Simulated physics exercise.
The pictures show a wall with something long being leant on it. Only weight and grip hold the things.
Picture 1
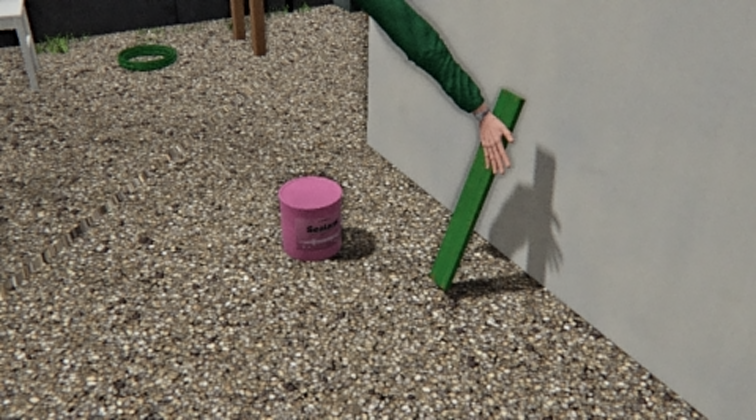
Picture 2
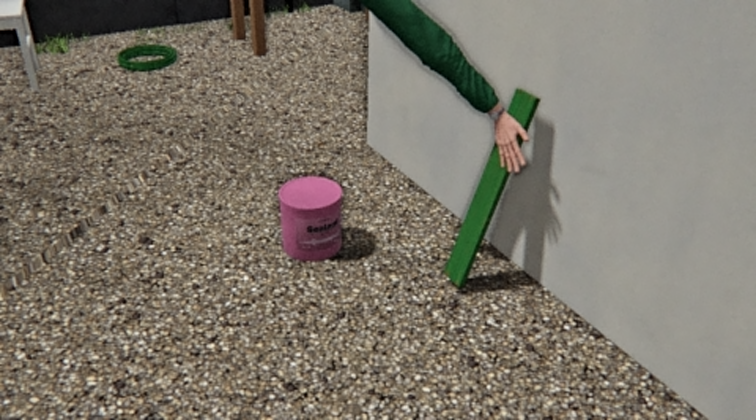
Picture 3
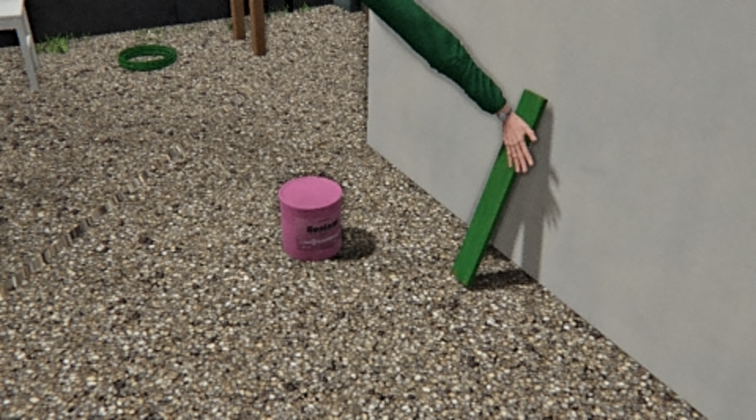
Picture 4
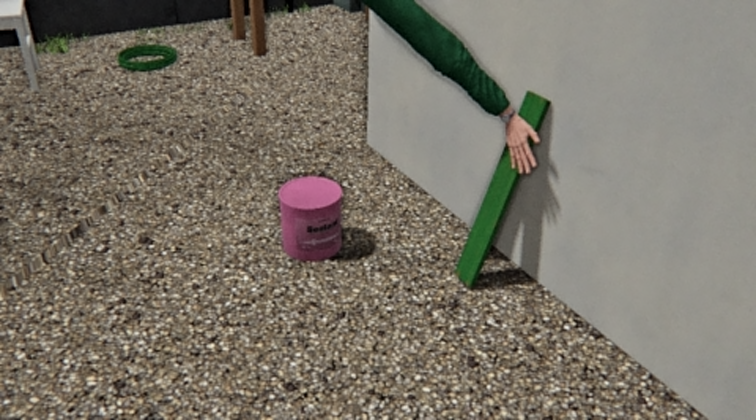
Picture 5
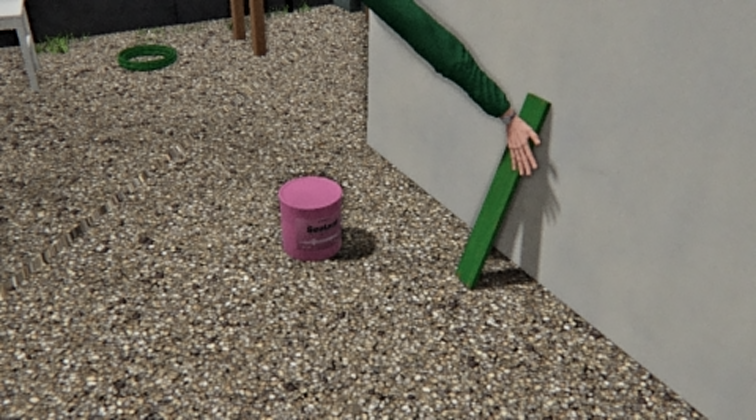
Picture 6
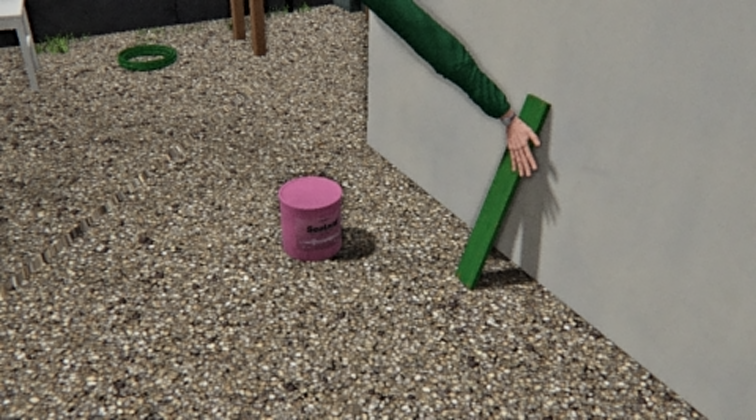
A gravel yard beside a pale grey wall is seen from a raised, steady viewpoint looking down. A pink pail stands near the centre, a green ring lies at the upper left near a white piece of furniture and brown wooden legs, and a green-sleeved arm reaches from the top to a slanted green plank. The hand shifts the plank slightly right against the wall, then both stay still.
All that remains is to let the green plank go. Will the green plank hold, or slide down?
In the end the plank holds.
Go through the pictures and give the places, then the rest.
In the first picture, not yet at the wall; green plank (474, 194); pink pail (311, 219).
In the second picture, not yet at the wall; green plank (489, 192); pink pail (311, 219).
In the third picture, not yet at the wall; green plank (496, 192); pink pail (311, 219).
In the fourth picture, not yet at the wall; green plank (500, 193); pink pail (311, 219).
In the fifth picture, propped up under the hand; green plank (500, 195); pink pail (311, 219).
In the sixth picture, propped up under the hand; green plank (500, 196); pink pail (311, 219).
Then, 0.20 s later than the last frame, all is still.
Then, 0.70 s later than the last frame, green plank resting near (500, 196).
When it is over, both as before. End places, in pixels of the last picture, green plank near (500, 196). The plank remains leaning.
